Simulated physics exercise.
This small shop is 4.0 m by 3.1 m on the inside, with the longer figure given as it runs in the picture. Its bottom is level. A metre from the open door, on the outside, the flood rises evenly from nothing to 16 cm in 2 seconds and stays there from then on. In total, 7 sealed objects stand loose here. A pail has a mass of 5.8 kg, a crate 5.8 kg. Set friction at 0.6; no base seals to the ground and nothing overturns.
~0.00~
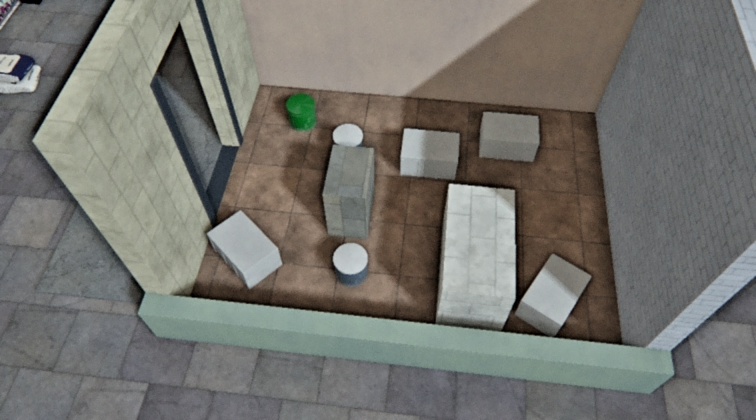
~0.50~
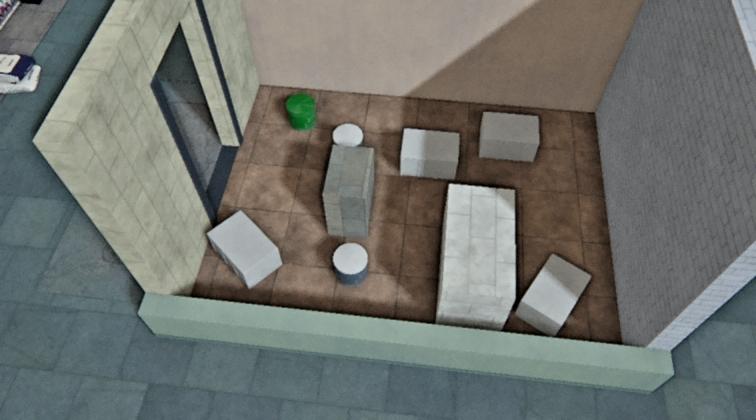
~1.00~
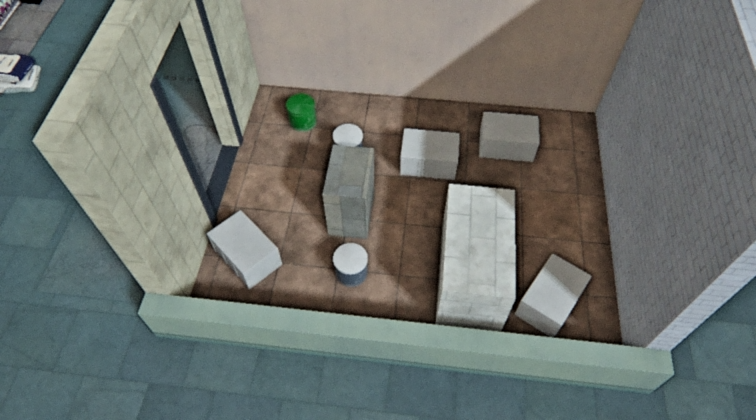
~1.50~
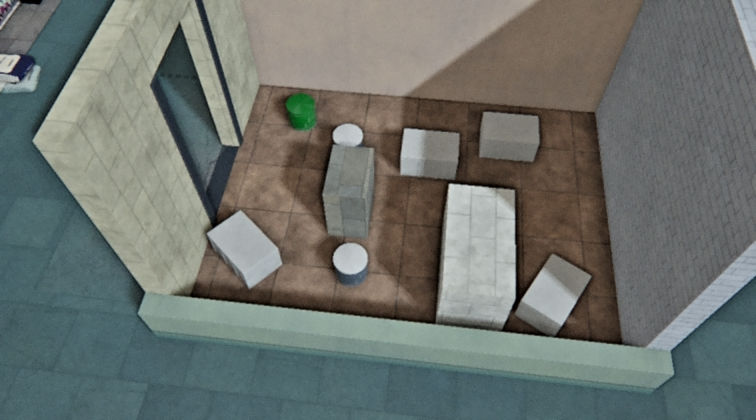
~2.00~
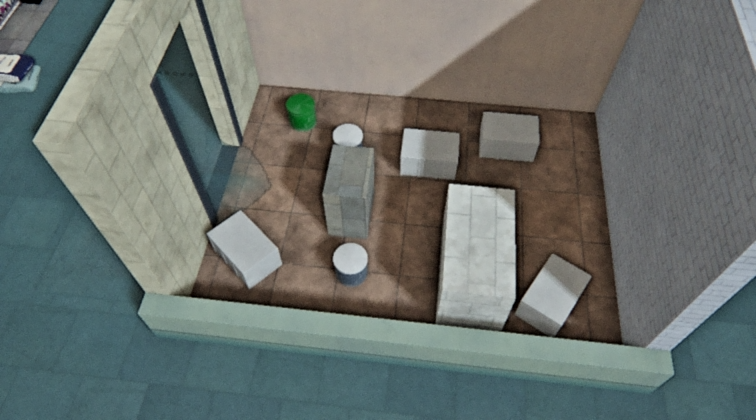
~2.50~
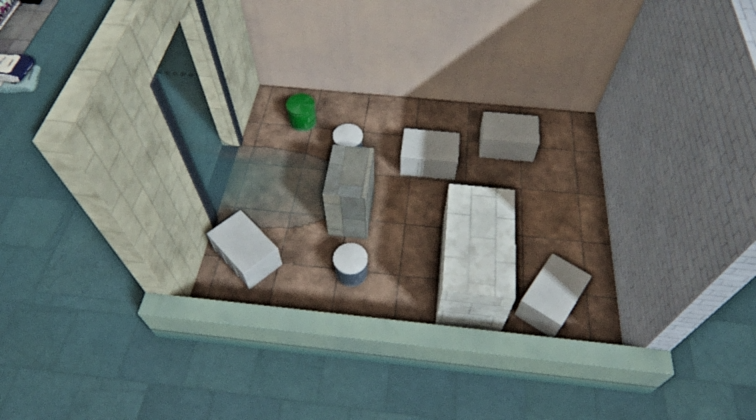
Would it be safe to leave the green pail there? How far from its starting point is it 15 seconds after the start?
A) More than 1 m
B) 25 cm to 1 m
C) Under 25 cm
The answer is C.
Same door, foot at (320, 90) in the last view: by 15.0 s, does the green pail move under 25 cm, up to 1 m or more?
Result for the green pail: Large displacement.
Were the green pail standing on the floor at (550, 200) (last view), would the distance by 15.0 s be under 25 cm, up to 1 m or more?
In that run it wanders a bit.
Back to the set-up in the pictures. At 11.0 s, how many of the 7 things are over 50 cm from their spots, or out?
The number by then is 3.
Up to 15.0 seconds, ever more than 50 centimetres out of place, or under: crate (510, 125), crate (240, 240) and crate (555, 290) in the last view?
Beyond, within, beyond.
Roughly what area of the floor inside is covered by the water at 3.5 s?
Roughly 3.5 m2 of it is wet.
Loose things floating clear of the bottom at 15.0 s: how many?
I get 7.
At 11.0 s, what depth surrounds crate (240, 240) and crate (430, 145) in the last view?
Around 6 cm and 6 cm.
After 3.5 s the green pail is near (300, 104), 0.0 m from its start, aground; 0 afloat.
After 6.8 s the green pail is near (300, 104), 0.0 m from its start, aground; 2 afloat.
After 11.0 s the green pail is near (300, 104), 0.0 m from its start, aground; 5 afloat.
After 15.0 s the green pail is near (300, 104), 0.0 m from its start, afloat; 7 afloat.
